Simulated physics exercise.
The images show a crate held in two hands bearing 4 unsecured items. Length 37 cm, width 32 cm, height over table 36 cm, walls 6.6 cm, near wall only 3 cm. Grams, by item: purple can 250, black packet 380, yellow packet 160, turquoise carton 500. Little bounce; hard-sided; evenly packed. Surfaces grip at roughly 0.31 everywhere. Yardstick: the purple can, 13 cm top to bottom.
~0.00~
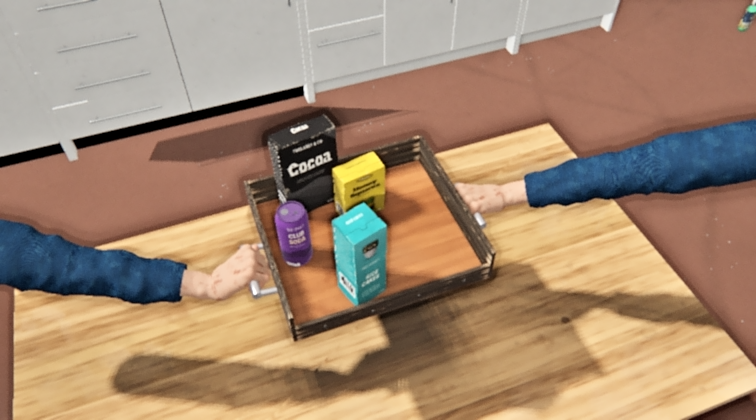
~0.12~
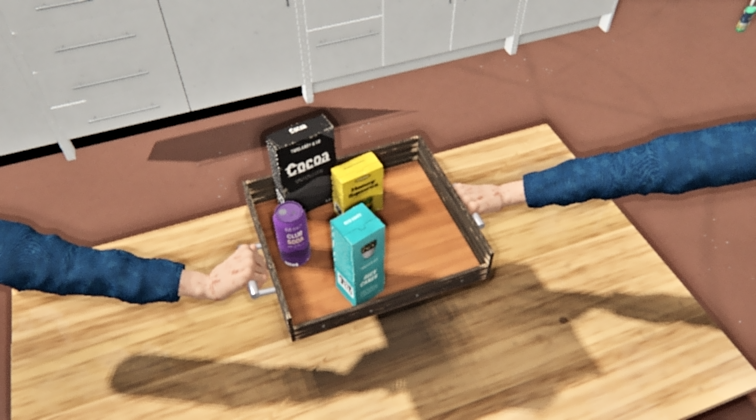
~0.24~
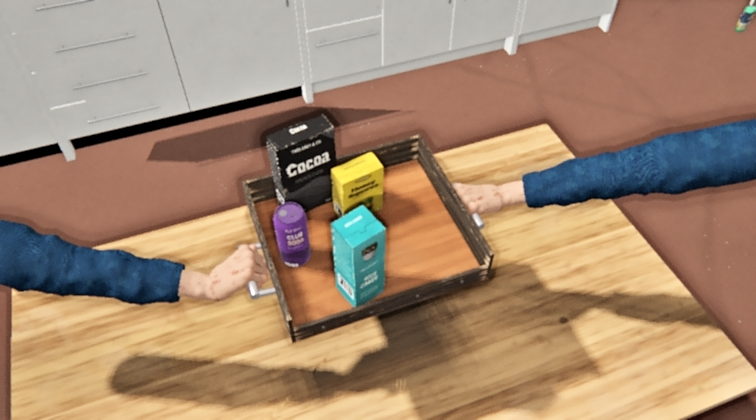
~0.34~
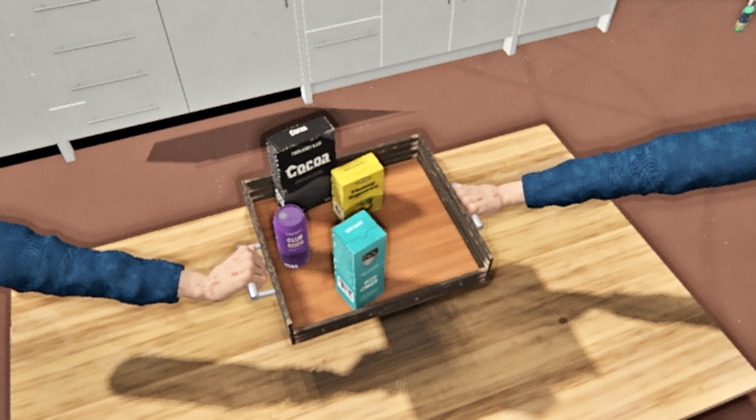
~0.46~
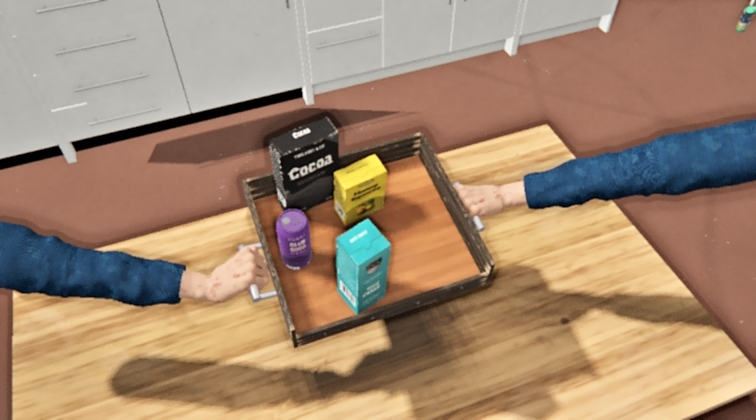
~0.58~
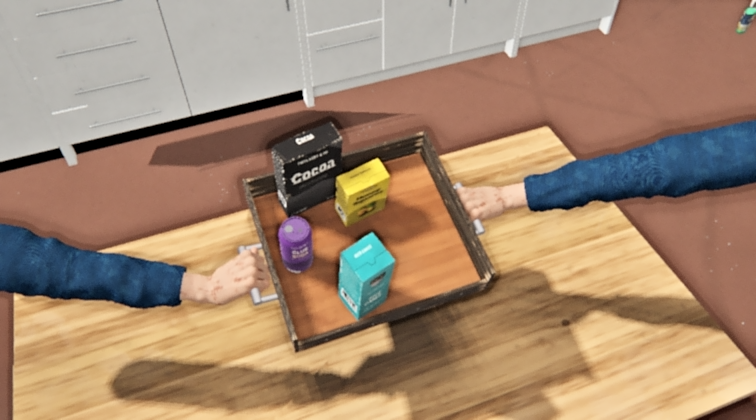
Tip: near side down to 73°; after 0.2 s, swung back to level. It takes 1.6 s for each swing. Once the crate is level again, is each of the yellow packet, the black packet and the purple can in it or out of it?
Yellow packet - out of it; black packet - out of it; purple can - out of it.
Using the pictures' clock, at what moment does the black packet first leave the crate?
About 1.2 seconds.
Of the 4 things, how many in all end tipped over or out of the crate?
That makes 4.
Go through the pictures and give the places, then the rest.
In the first frame, crate level; yellow packet (360, 189); black packet (307, 169); purple can (294, 235).
In the second frame, crate level; turquoise carton (359, 258).
In the third frame, crate at 1°, near side down; turquoise carton (359, 260).
In the fourth frame, crate at 3°, near side down; turquoise carton (359, 263).
In the fifth frame, crate at 7°, near side down; turquoise carton (362, 270).
In the sixth frame, crate at 13°, near side down; yellow packet (362, 194); black packet (309, 173); purple can (297, 246).
Around 1.18 s, crate at 58°, near side down; purple can, black packet, yellow packet and turquoise carton now out of the crate.
Around 2.28 s, crate at 65°, near side down.
Around 2.88 s, crate at 22°, near side down.
Finally (4.0 s), out of the crate, purple can, black packet, yellow packet and turquoise carton. In the last view, yellow packet near (519, 398).
